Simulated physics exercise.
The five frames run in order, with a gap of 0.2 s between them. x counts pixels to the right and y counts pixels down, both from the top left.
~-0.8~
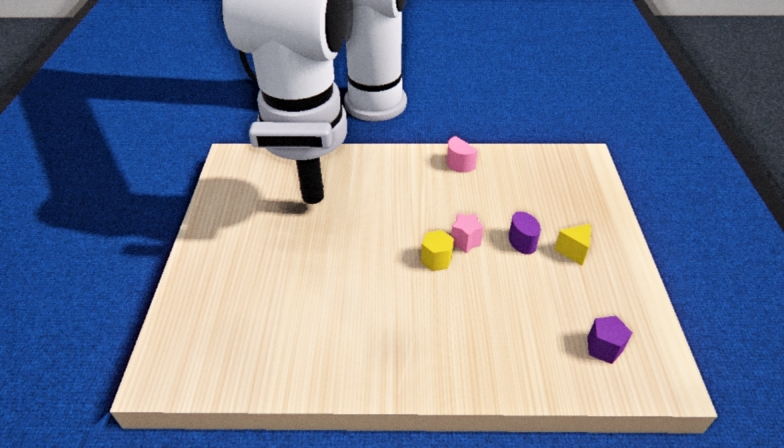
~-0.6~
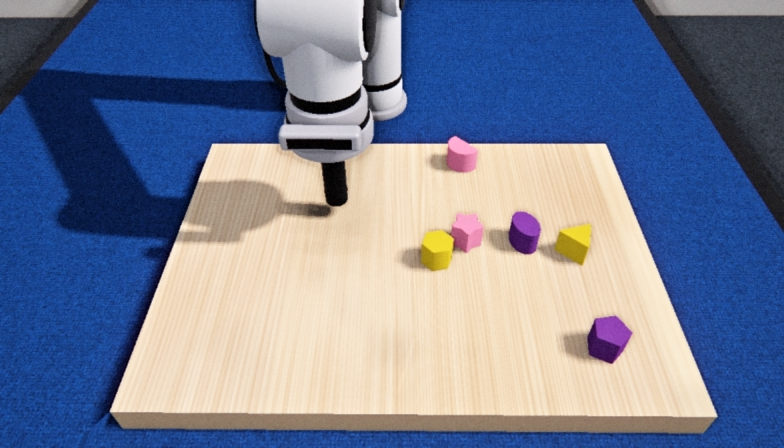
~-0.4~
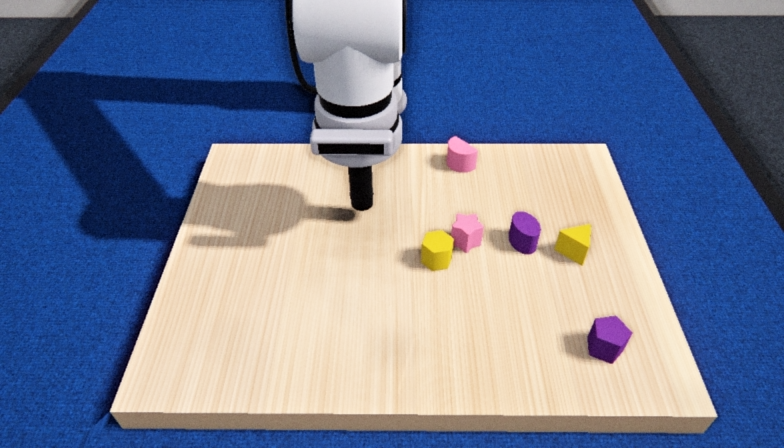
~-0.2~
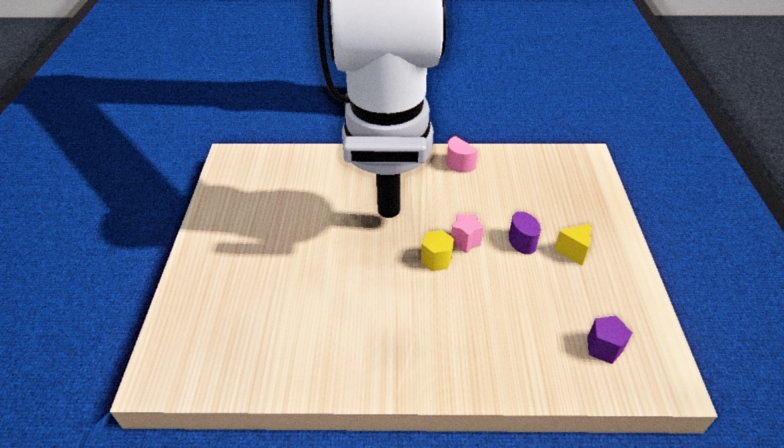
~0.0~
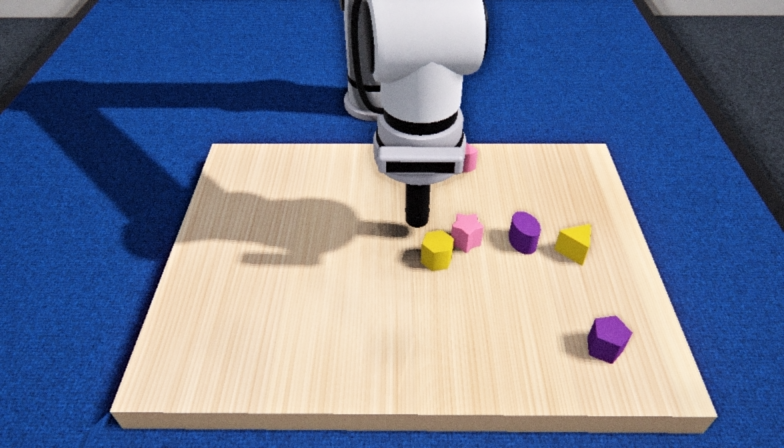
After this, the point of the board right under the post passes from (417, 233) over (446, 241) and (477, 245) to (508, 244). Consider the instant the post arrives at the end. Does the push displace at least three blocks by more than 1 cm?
In short: Yes.
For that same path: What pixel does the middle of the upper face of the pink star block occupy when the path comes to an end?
I'd expect the centre of its top face to be at (536, 228).
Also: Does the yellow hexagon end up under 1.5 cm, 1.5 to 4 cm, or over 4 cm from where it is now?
Its displacement is below 1.5 cm.
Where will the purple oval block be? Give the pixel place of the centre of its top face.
Expect it around (558, 221).
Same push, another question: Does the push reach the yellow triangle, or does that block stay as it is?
Once the post is done, the yellow triangle is in a new spot.
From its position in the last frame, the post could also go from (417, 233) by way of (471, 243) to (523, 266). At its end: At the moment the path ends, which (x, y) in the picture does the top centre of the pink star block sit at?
About (547, 238).
On the path given first. One third of the way, post at (447, 229); pink star block at (472, 224), turned 10° anticlockwise.
Two thirds of the way, post at (478, 232); pink star block at (504, 228); purple oval block at (529, 223).
At the end, post at (510, 231); yellow hexagon unmoved; pink star block at (536, 228); purple oval block at (558, 221), turned 20° anticlockwise; yellow triangle at (594, 236), turned 20° clockwise.
